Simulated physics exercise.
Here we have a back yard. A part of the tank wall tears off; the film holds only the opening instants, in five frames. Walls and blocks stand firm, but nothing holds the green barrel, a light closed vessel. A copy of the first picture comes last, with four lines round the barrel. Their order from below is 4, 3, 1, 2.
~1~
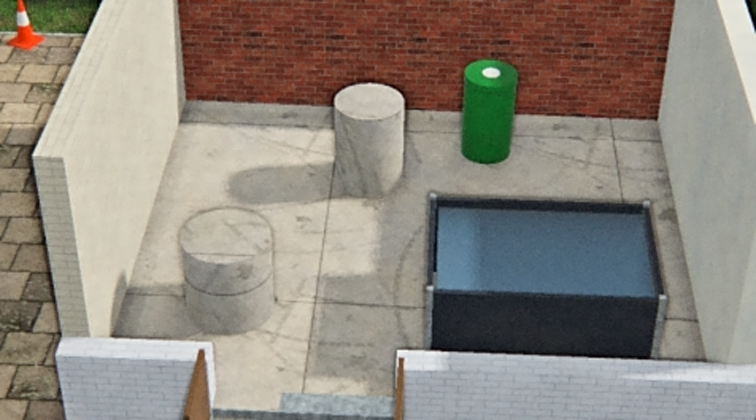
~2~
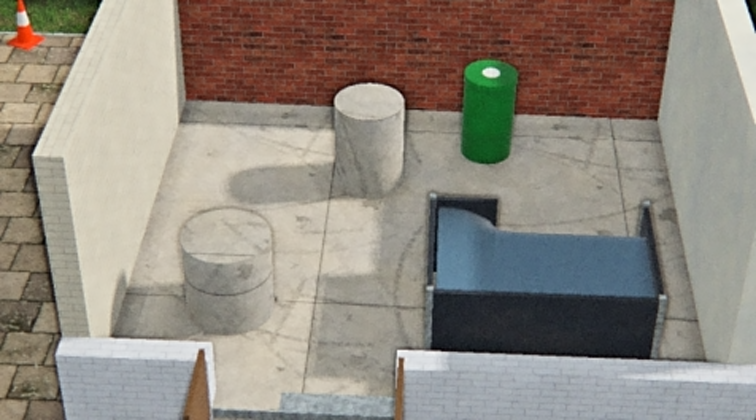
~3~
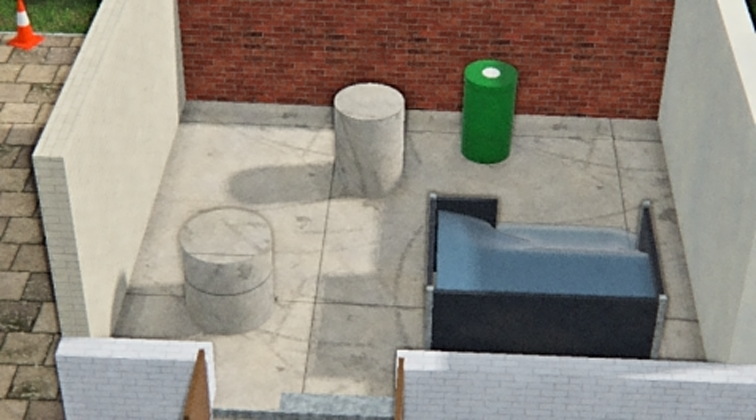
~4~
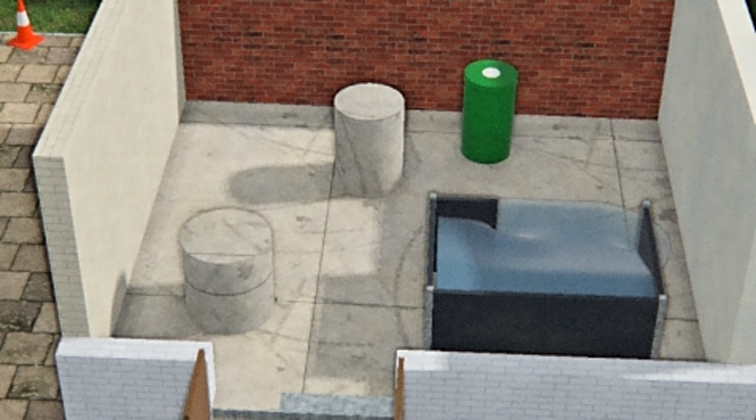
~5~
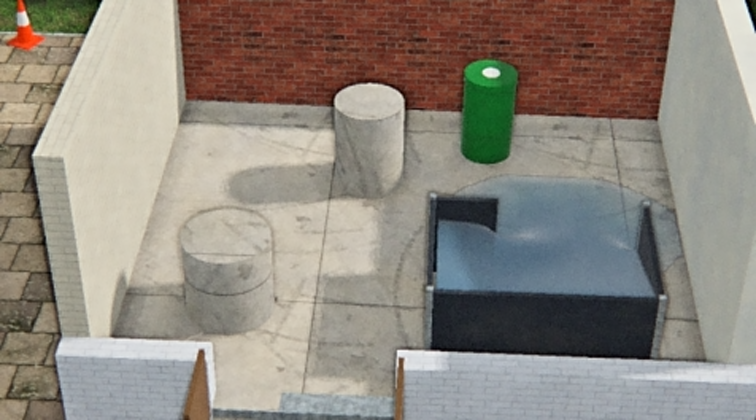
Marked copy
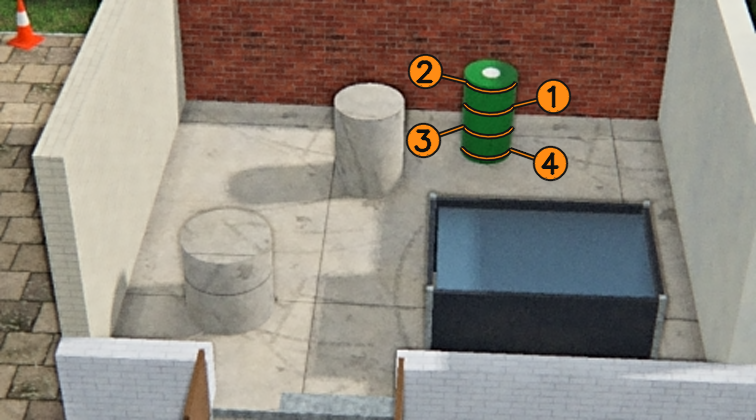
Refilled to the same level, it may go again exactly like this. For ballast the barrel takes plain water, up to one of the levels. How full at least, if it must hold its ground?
Line 1 just does it.
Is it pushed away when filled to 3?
Yes, that goes wrong.
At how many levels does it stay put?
Two.
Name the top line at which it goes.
That is line 3.
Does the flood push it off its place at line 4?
Yes, that goes wrong.
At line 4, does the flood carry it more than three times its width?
Yes, it does.
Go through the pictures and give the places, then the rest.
Lid of the green barrel at (490, 73); tank full, its middle at (542, 254); open gate at (305, 350).
Water covers 3 % of the ground, mostly out of sight from here.
Water covers 6 % of the ground, mostly out of sight from here.
Water covers 10 % of the ground, mostly out of sight from here.
Lid of the green barrel at (490, 73); water covers 15 % of the ground, mostly out of sight from here.
On the marked copy, 1 at (489, 114); 2 at (490, 91); 3 at (487, 136); 4 at (486, 158); from the bottom up 4, 3, 1, 2.
Choosing 1, it does not move.
Choosing 2, it does not move.
Choosing 3, it is pushed about half its own width away.
Choosing 4, it is pushed about 6 times its own width away.
